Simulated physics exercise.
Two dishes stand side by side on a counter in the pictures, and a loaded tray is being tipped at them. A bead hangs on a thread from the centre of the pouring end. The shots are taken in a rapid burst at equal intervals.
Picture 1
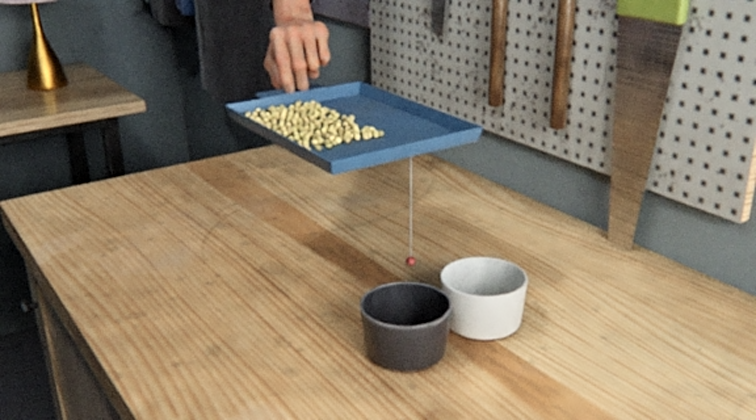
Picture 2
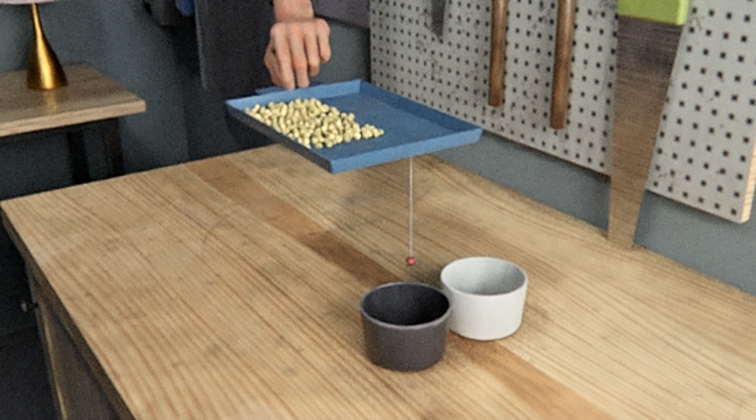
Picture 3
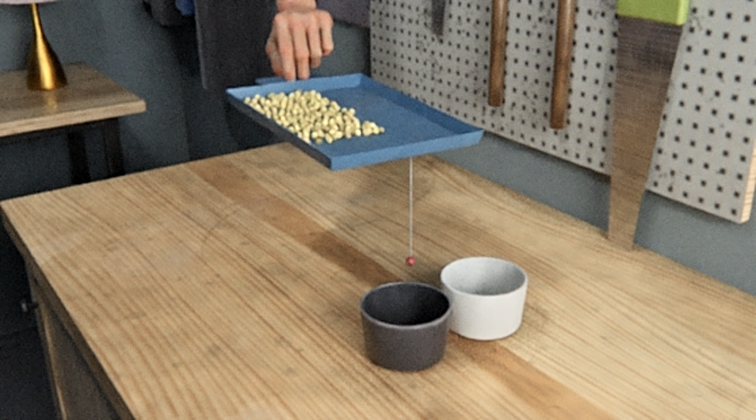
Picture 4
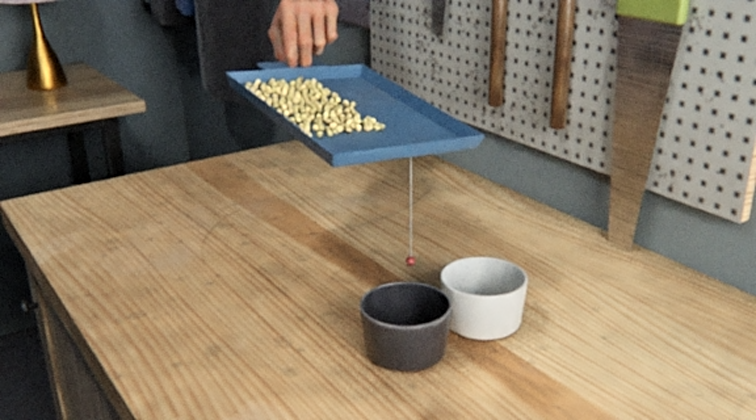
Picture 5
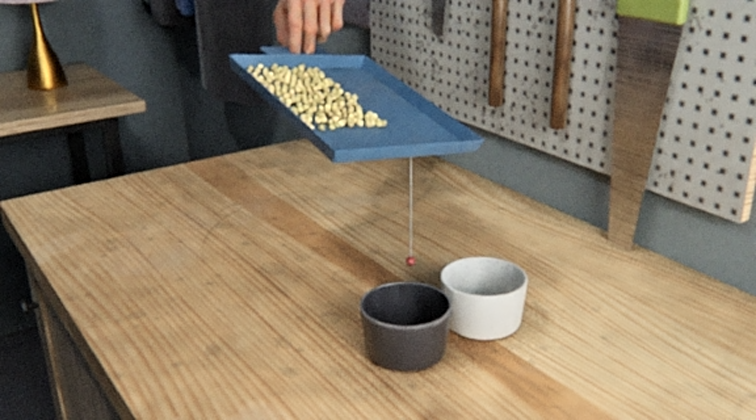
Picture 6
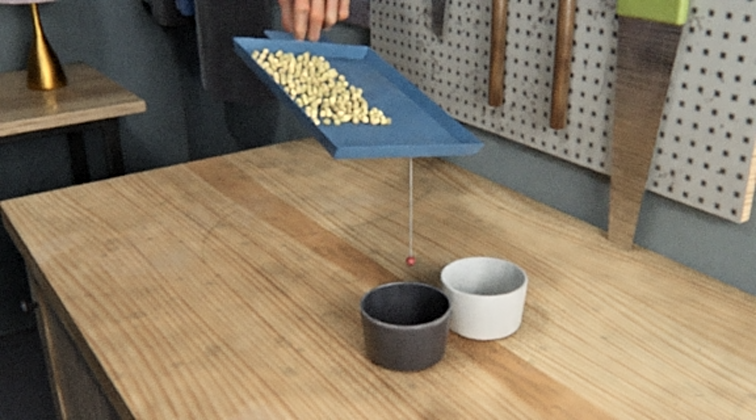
At the start, a hand holds a blue tray of pale beans level above a wooden counter, where a dark dish and a white dish stand side by side beneath a hanging red bead. The hand then raises the tray's back end steadily, and its pouring end slants slightly lower at the right corner.
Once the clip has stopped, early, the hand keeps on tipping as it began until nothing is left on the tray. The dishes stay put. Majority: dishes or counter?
Between them the dishes get the lesser amount.
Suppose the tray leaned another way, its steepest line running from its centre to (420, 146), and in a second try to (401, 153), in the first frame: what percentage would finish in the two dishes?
The first try gives close to 70 per cent, the second close to 80 per cent.
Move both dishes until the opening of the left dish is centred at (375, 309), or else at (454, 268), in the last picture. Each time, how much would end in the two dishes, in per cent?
10 %, then 60 %.
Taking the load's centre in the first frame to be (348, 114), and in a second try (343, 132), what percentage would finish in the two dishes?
You'd get near 20 percent first and near 20 percent after that.
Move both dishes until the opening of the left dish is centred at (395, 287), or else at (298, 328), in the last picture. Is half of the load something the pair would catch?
Place 1: Higher than half; place 2: Lower than half.
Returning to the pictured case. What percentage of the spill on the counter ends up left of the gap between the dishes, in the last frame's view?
About 20 per cent.
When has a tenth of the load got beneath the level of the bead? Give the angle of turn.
Approx. reading: About 60°.
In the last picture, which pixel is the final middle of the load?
About (500, 299).
Just after the last frame, tray tipped steeply; roughly half on the tray; about a tenth in the right dish; just a few outside both; roughly a third in the air.
A moment on, tray tipped right over; roughly a quarter on the tray; roughly a quarter in the right dish; roughly half outside both; about a tenth in the air.
Further on, tray tipped past a quarter turn; roughly a quarter in the right dish; the larger part outside both.
When it is over, tray tipped past a quarter turn; not one in the left dish; roughly a quarter in the right dish; the larger part outside both.
